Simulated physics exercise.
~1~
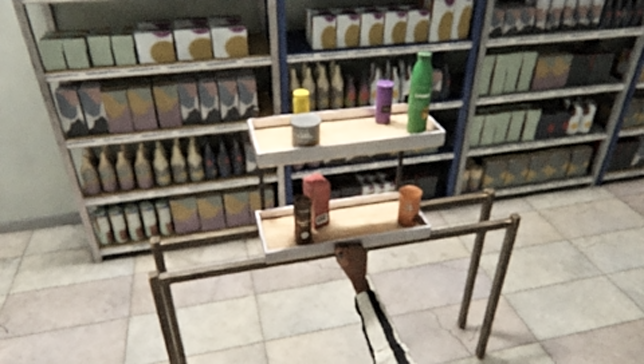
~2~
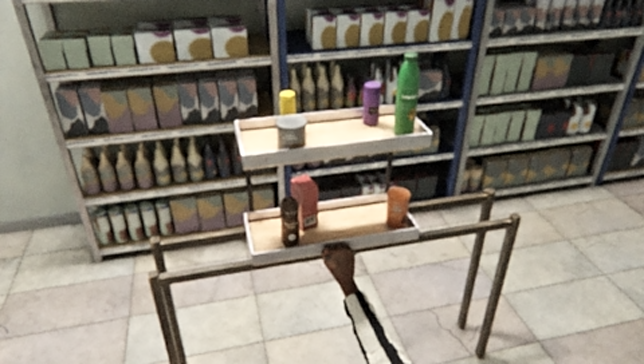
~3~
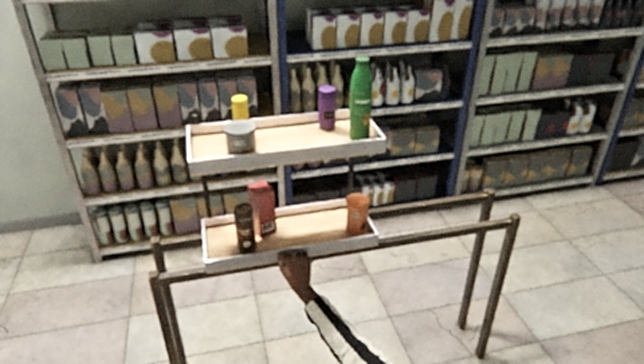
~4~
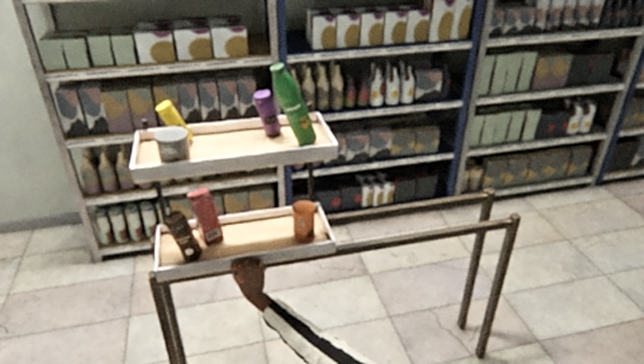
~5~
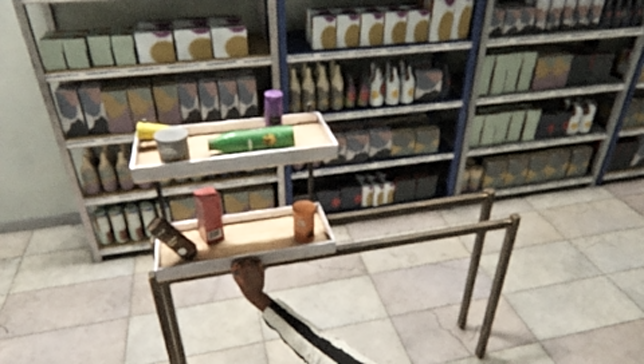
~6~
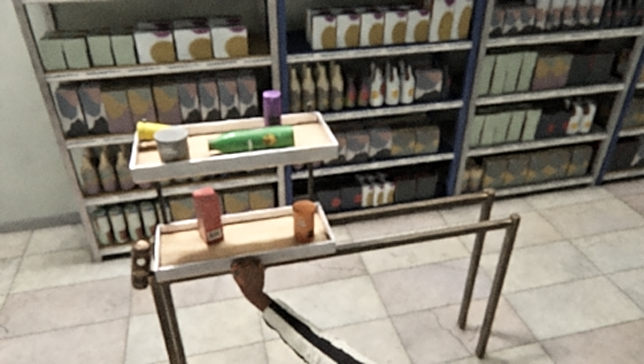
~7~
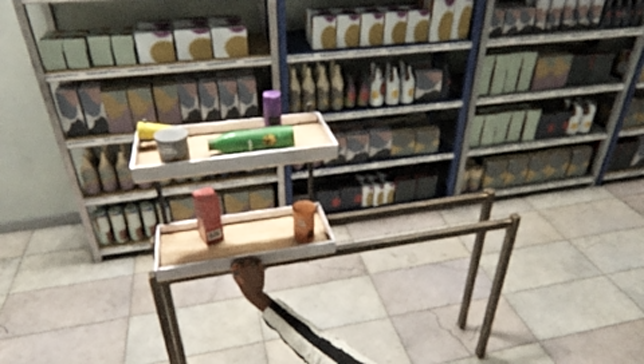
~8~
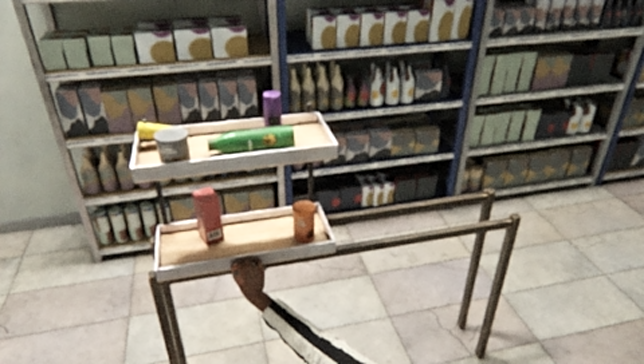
At the start, a two-level tray holding seven small containers stands on a metal rail frame before stocked shop shelves. The tray slides left, slowly and then faster, with everything still upright. It stops at the left end, and the green bottle, the yellow and purple shakers and the brown can lean left. The green bottle and yellow shaker topple onto their sides on the upper level, while the purple shaker settles upright. The brown can tips over the left edge and drops out of view. The other containers, including the red carton and orange tin, remain on the still tray.
